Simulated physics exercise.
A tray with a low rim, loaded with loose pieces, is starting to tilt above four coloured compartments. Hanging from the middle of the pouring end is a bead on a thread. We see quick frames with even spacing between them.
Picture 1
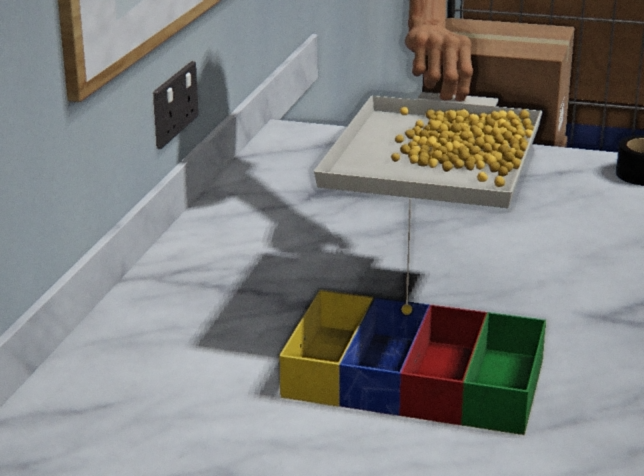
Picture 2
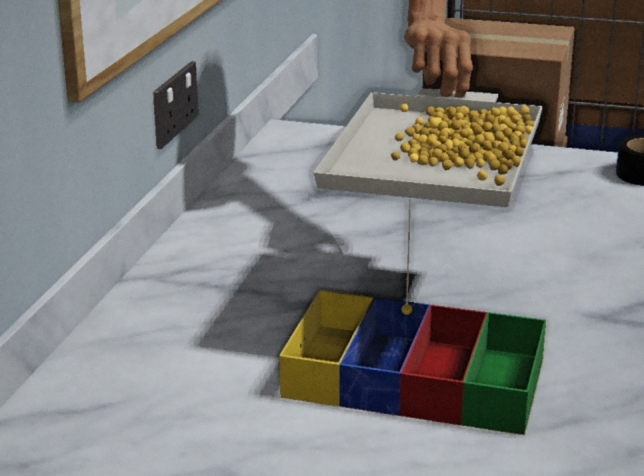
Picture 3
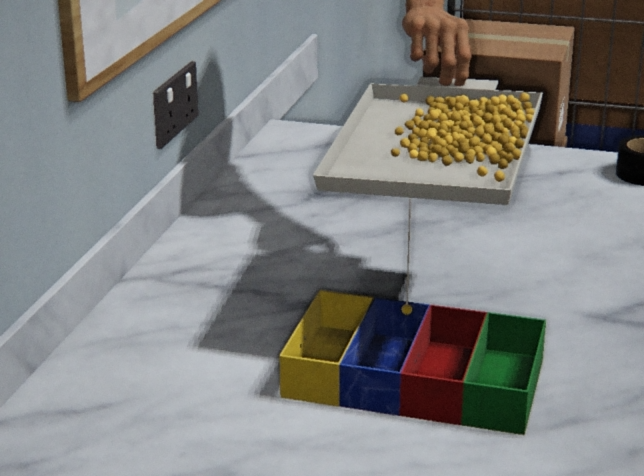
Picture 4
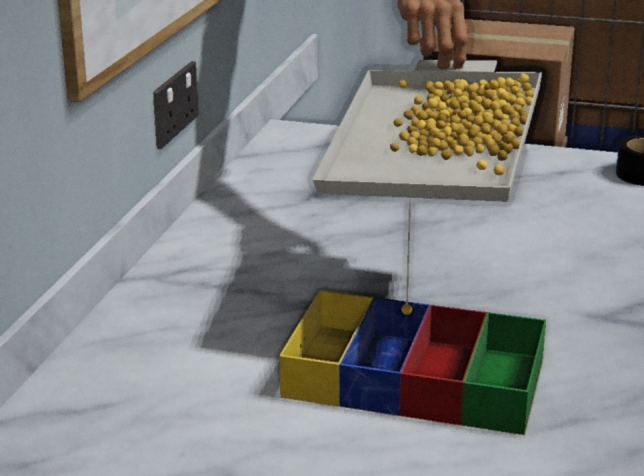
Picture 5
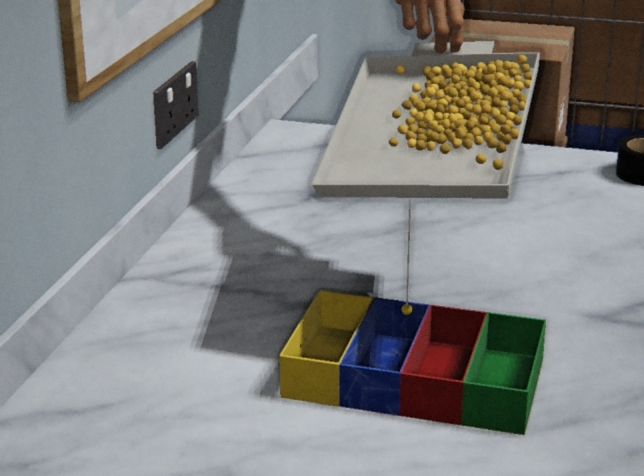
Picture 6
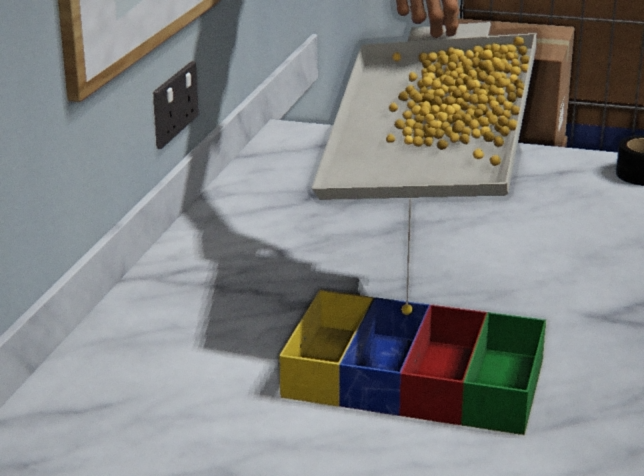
In this clip, a hand at the far side of a pale tray of small yellow balls raises that end, tilting the tray gradually toward its near left corner above yellow, blue, red and green compartments, while a hanging bead stays still.
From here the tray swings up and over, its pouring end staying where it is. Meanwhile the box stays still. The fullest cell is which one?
The yellow cell.
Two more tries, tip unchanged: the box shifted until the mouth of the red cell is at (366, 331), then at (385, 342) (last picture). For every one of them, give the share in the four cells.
In order: 90 percent, then 90 percent.
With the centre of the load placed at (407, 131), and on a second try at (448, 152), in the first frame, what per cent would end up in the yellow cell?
Around 50 percent the first time and around 50 percent the second time.
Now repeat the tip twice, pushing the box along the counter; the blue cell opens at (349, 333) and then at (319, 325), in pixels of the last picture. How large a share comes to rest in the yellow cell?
About 40% on the first try and 10% on the second.
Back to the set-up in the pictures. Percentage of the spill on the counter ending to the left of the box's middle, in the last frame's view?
Reading: Around 100 %.
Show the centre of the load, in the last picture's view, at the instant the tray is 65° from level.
Look about (369, 169) in the last picture.
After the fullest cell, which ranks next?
That would be the blue cell.
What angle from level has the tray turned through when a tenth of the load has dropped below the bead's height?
Around 70°, give or take.
Shortly afterwards, tray tipped steeply; the bulk on the tray; a little falling or outside the box.
Next, tray tipped past a quarter turn; near half on the tray; near a quarter in the yellow cell; a little in the blue cell; only a few in the green cell; only a few in the red cell; near a quarter falling or outside the box.
Some moments later, tray tipped past a quarter turn; near half in the yellow cell; near a quarter in the blue cell; only a few in the red cell; only a few in the green cell; near a quarter falling or outside the box.
In the end, tray tipped past a quarter turn; near half in the yellow cell; near a quarter in the blue cell; only a few in the red cell; only a few in the green cell; near a quarter outside the box.
